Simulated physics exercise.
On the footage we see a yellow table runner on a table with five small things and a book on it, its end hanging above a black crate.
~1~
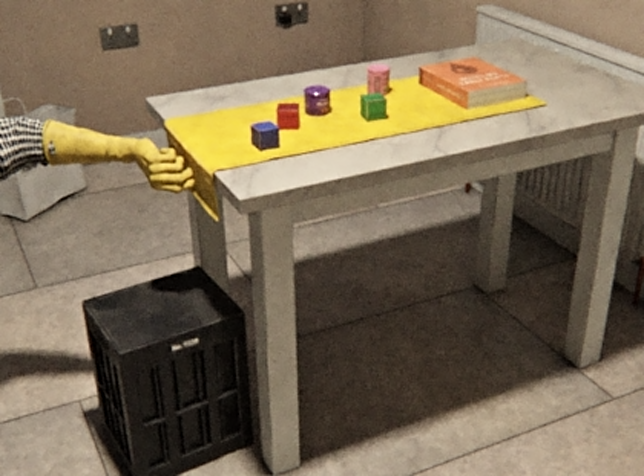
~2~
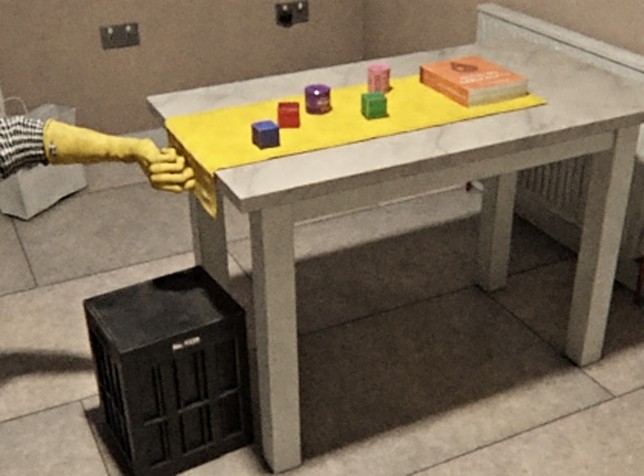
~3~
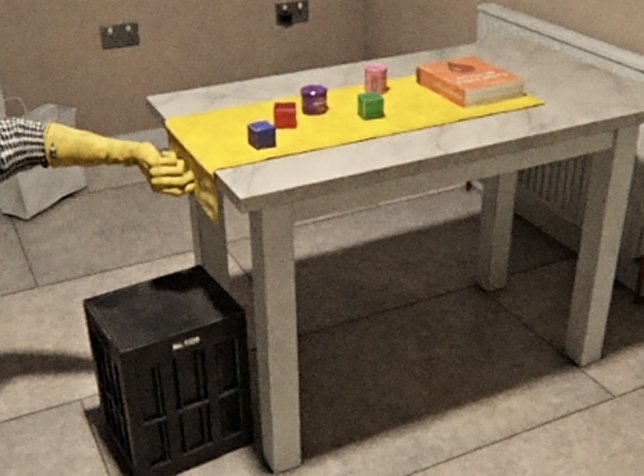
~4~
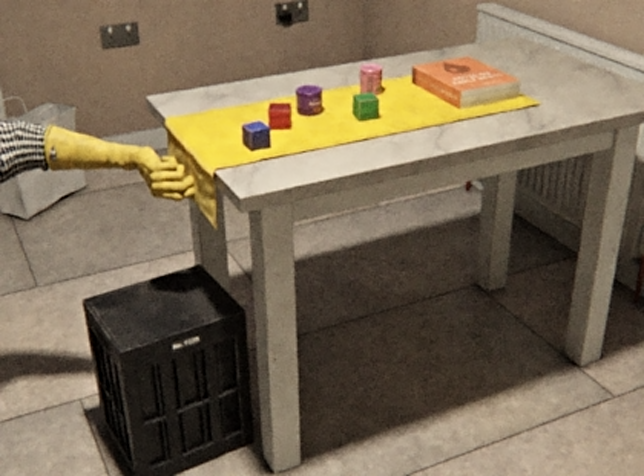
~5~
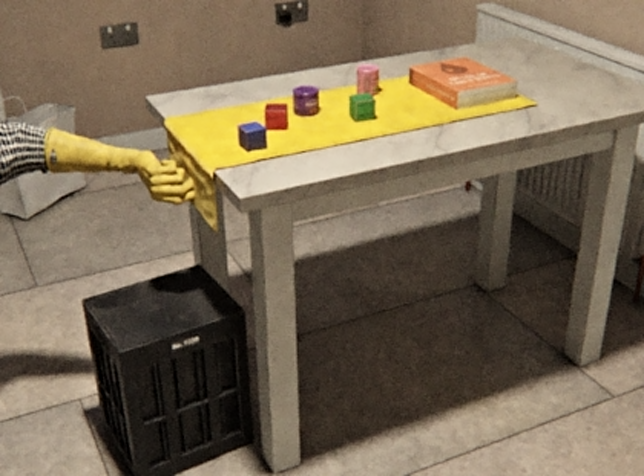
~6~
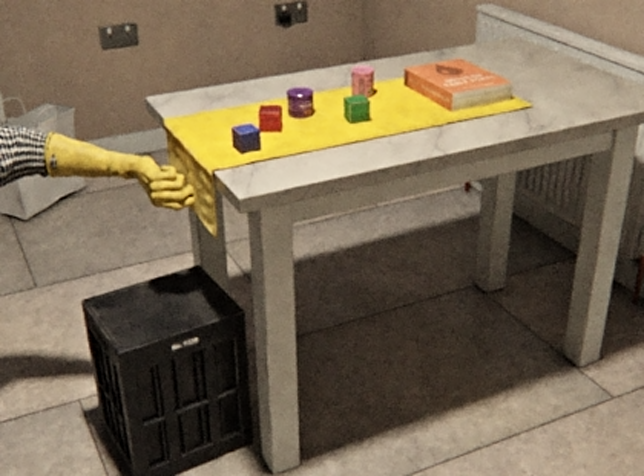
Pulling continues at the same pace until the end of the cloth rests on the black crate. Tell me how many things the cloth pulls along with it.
I expect two of them not to stay on top.
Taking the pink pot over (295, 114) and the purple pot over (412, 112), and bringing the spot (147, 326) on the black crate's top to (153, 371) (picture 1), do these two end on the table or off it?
Pink pot: Lost; purple pot: Safe.
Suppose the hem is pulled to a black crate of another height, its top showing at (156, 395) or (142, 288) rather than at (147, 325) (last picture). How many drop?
The count comes out 4 and 1.
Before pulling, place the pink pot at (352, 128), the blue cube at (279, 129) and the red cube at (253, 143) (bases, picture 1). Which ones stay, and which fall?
In the end the pink pot is still on top, the blue cube is no longer on top, and the red cube is no longer on top.
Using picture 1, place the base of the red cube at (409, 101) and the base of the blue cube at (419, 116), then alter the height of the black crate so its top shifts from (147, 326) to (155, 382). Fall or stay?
Well, the red cube is safe, and the blue cube is safe.
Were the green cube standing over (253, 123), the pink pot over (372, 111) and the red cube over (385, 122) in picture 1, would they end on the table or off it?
Green cube lost, pink pot safe, red cube safe.
A little later, hem near (195, 264); blue cube gone.
Next, hem on the crate; blue cube and red cube gone.
When it is over, hem on the crate; blue cube and red cube gone. It carries off two.
